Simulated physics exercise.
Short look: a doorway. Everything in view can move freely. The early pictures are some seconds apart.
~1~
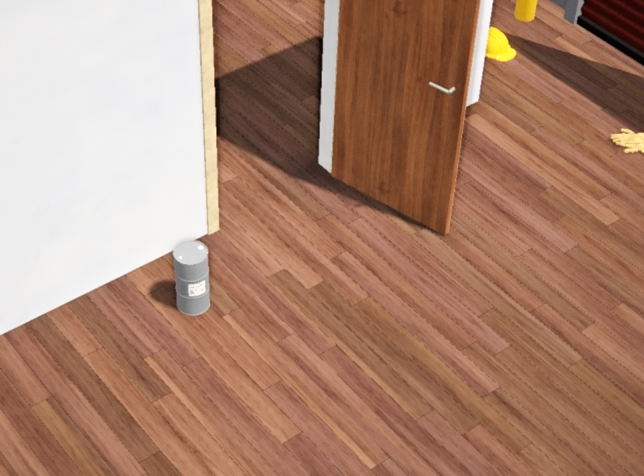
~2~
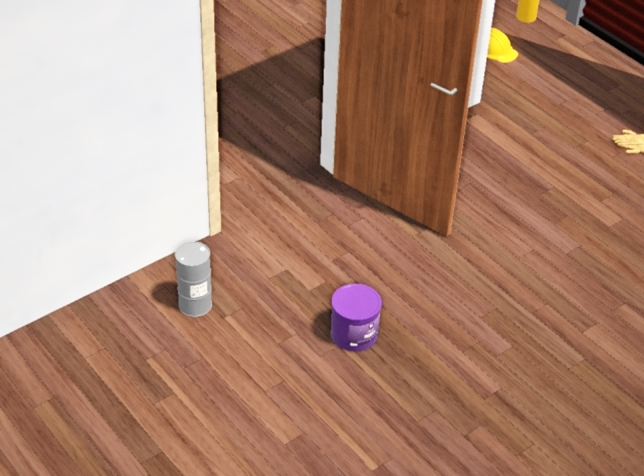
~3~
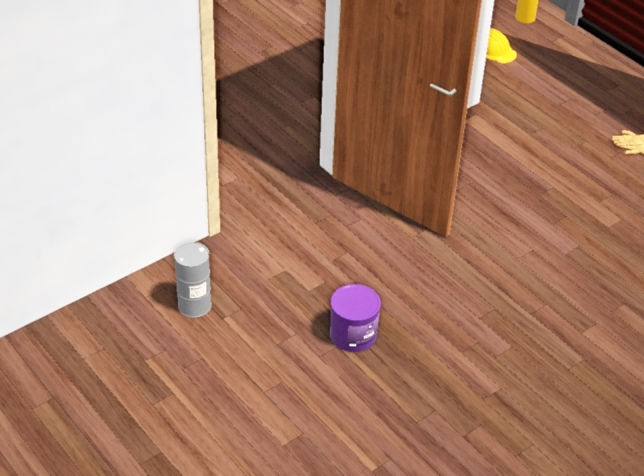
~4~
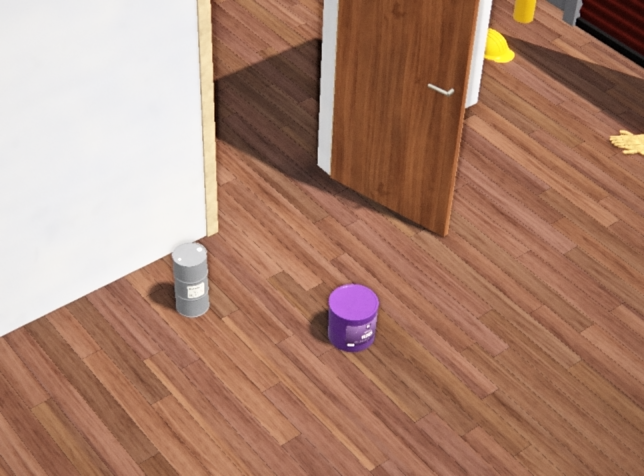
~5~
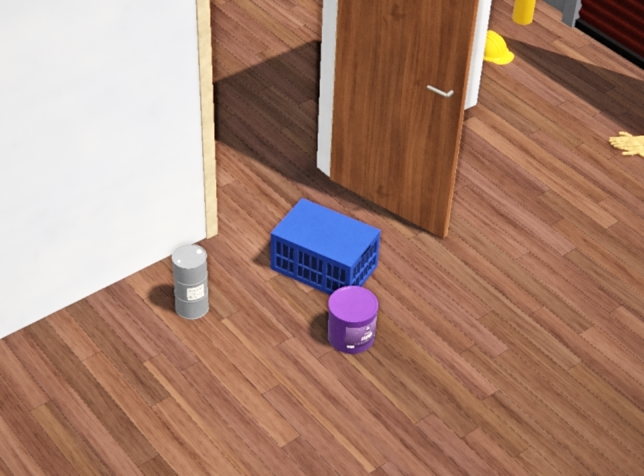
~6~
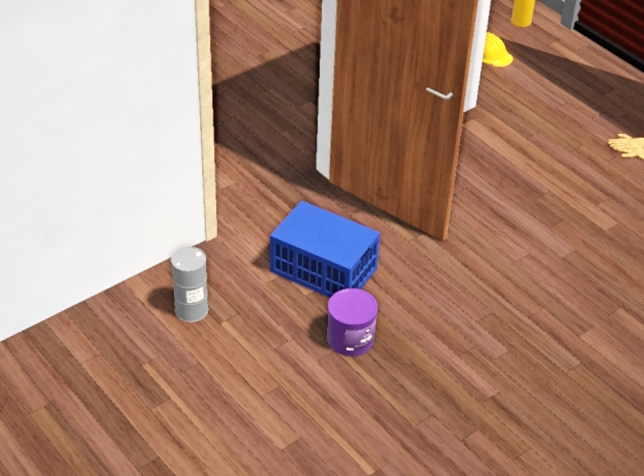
Nothing is seen moving beside the wide-open door, but a purple pail appears on the wooden floor to the right of a grey canister, and later a blue crate appears behind the pail; all stay still.
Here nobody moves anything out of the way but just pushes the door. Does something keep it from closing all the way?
Yes, it stays partly open.
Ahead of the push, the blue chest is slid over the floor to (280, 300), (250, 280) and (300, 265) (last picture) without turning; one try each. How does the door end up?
1: Swings home; 2: Swings home; 3: Stays ajar.
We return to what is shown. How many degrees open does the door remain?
Angle: About 70°.
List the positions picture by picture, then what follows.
Door wide open and still, in the first picture.
Door wide open and still; purple pail (355, 318); grey canister (194, 280), in the second picture.
Door wide open and still; purple pail (355, 319); grey canister (193, 280), in the third picture.
Door wide open and still; purple pail (353, 319); grey canister (191, 280), in the fourth picture.
Door wide open and still; purple pail (352, 320); grey canister (191, 282), in the fifth picture.
Door wide open and still; blue chest (324, 252); purple pail (352, 323), in the sixth picture.
Then, 0.40 s past the last view, door 98° open.
Then, 0.70 s past the last view, door 87° open.
Then, 0.90 s past the last view, door 77° open.
Then, 1.10 s past the last view, door 71° open; blue chest displaced a little near (321, 252).
Finally, door 71° open; all 3 still in place. Final places as the last picture's camera would see them, blue chest near (321, 253).
